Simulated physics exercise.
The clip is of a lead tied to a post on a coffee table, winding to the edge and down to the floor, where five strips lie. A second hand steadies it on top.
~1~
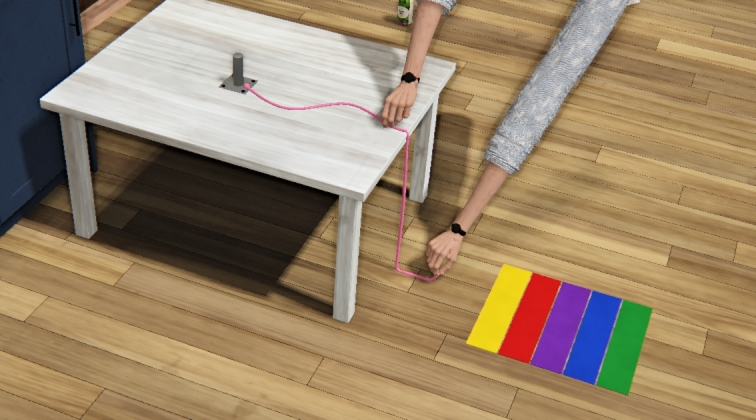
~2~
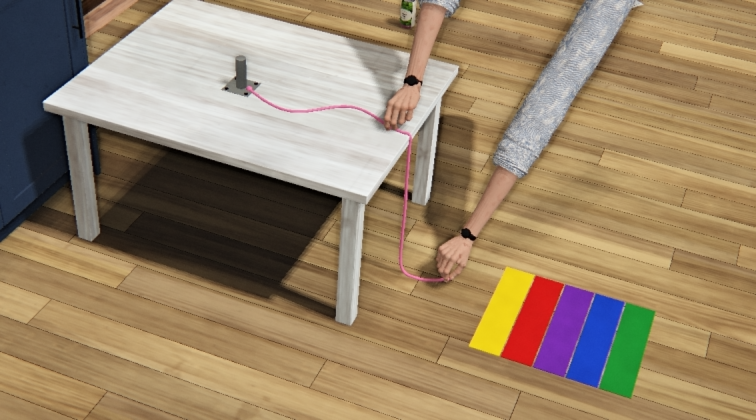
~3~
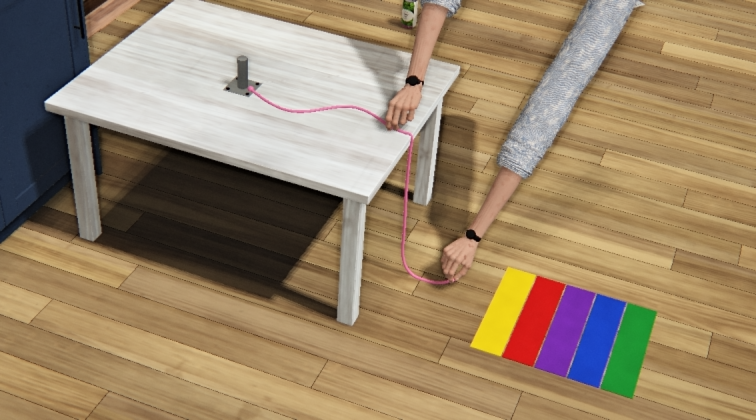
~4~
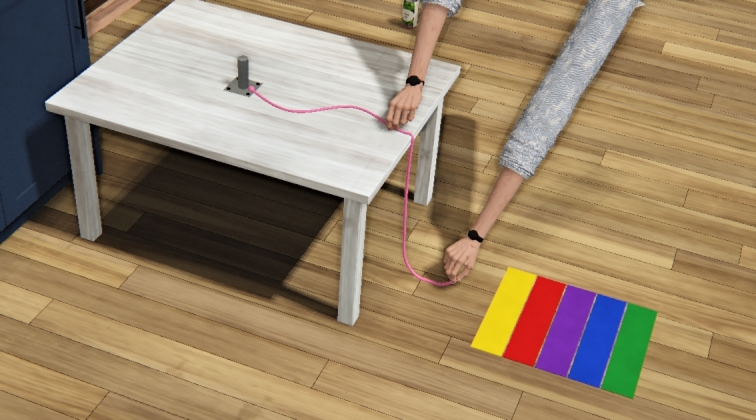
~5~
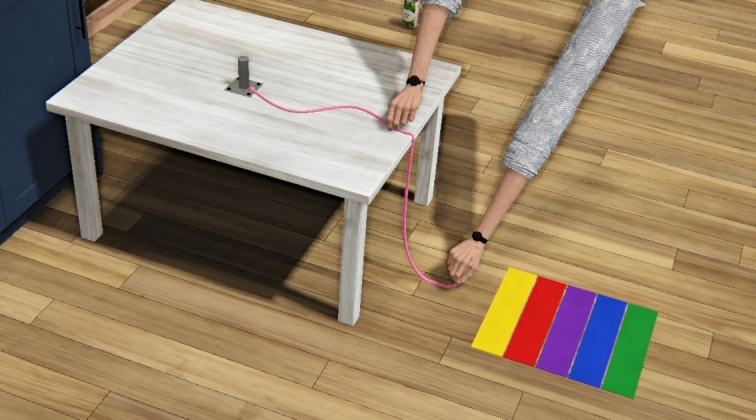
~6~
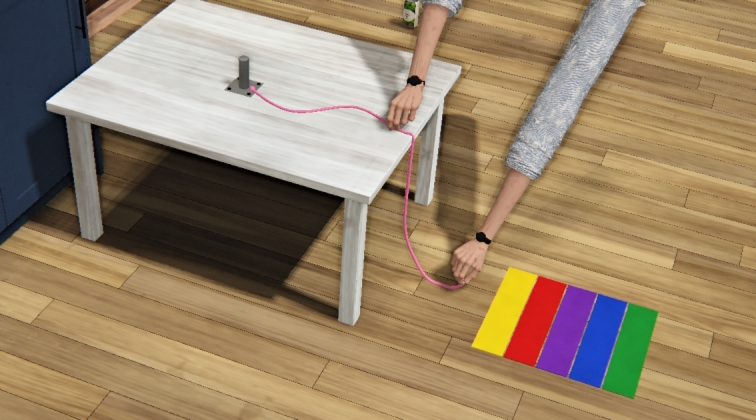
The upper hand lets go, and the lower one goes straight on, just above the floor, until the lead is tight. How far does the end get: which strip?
It halts on the purple strip.
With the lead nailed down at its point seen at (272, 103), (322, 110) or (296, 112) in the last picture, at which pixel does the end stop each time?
The places are (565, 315), (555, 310) and (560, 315).
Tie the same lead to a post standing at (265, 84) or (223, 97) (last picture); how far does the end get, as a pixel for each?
About (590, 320) and (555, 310).
Early on, end near (517, 299); over yellow.
Midway, end near (551, 309); over red.
At the end of the slack, end near (569, 315); over purple. Over purple.
